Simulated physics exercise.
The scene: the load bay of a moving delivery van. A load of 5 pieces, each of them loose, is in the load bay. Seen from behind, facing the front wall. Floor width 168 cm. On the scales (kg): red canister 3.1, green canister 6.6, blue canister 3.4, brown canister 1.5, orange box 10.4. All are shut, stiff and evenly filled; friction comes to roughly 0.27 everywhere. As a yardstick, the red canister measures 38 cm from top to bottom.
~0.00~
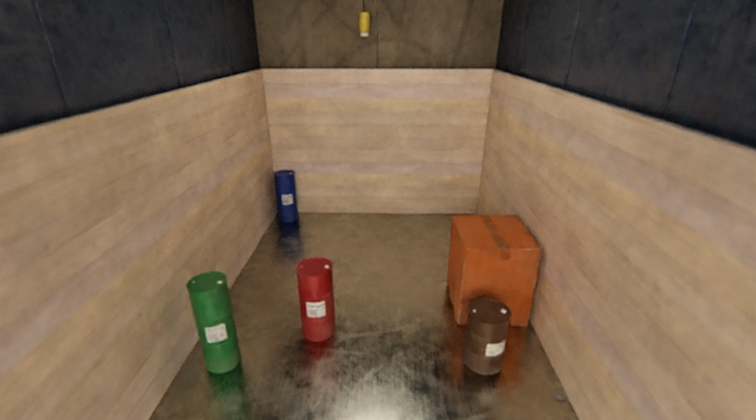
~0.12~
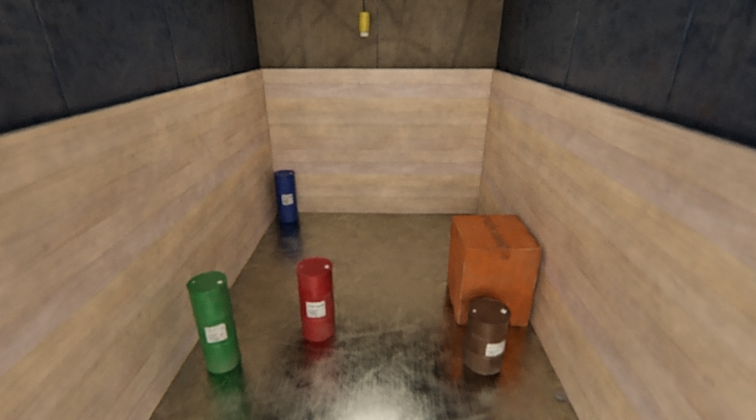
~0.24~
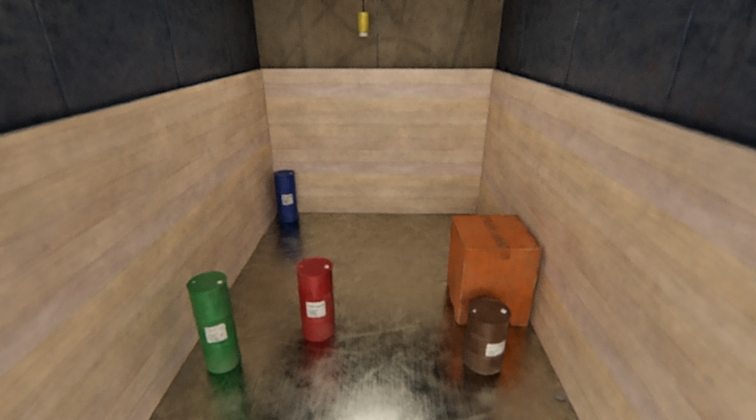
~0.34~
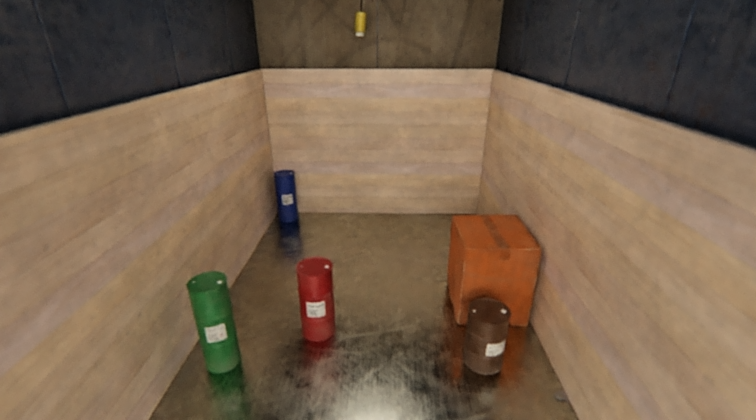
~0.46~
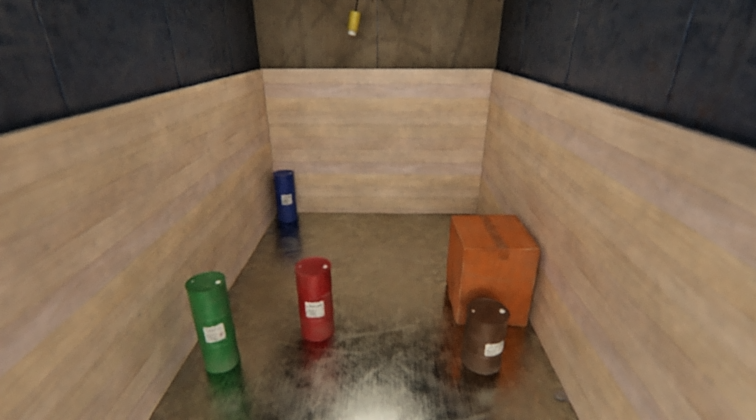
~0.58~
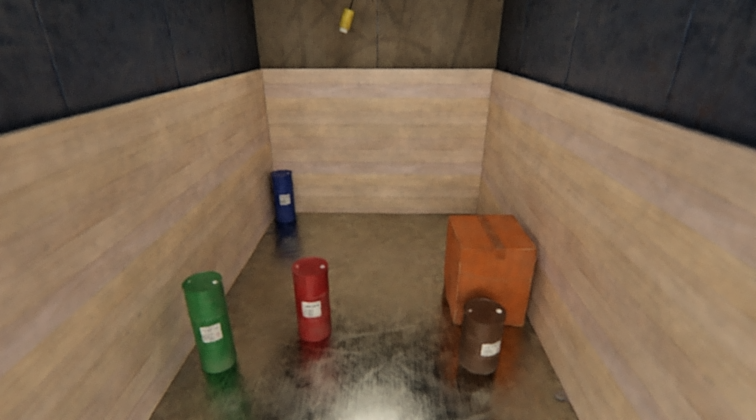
In the back of a delivery van, four coloured canisters and an orange box stood on the floor while a small yellow thing hanging up top swung left, then everything shifted very slightly left.
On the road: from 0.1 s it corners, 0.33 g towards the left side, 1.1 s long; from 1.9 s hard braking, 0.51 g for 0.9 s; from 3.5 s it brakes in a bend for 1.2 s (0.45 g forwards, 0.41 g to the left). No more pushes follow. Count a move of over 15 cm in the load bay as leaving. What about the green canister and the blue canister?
The green canister ends elsewhere, the blue canister keeps its place.
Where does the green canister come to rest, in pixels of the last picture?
At about (270, 234).
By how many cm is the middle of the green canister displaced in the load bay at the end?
About 112 cm.
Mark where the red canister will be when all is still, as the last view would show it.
Around (279, 203).
After 2.48 s, push 0.51 g forwards; green canister moved 20 cm near (211, 297); blue canister moved 6 cm near (283, 194); orange box moved 28 cm.
After 2.98 s, no push; green canister on its side near (250, 256); blue canister moved 6 cm near (283, 194); brown canister moved 72 cm.
After 4.28 s, push 0.45 g forwards, 0.41 g left; green canister on its side near (261, 245); blue canister moved 6 cm near (283, 194); brown canister moved 129 cm.
In the end (5.8 s), toppled in the load bay, green canister; not toppled but over 15 cm from the start, red canister, brown canister and orange box; the last one under 15 cm from the start. In the last view, green canister near (270, 234), blue canister near (283, 194).
